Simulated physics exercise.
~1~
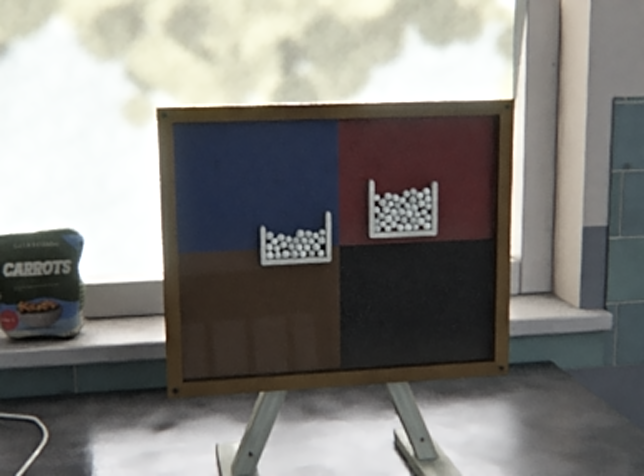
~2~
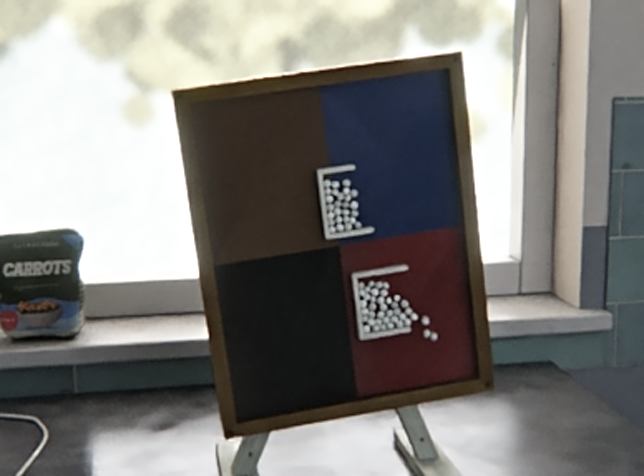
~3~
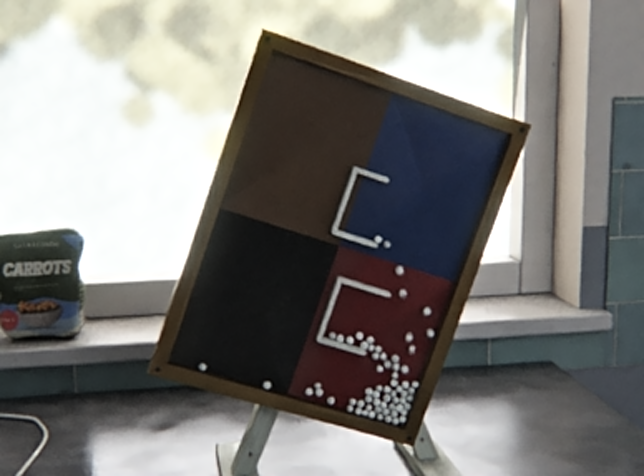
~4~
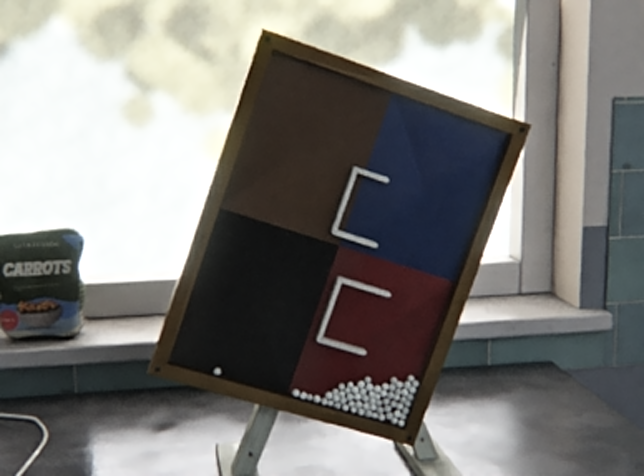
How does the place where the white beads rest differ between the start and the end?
At the start the beads sit in two small white holders around the middle and upper right of the board. At the end nearly all of them lie in a heap along the bottom edge of the red quarter, with a stray one in the black quarter.
A four-coloured board turns clockwise, white beads spill from two holders, and most settle in red.
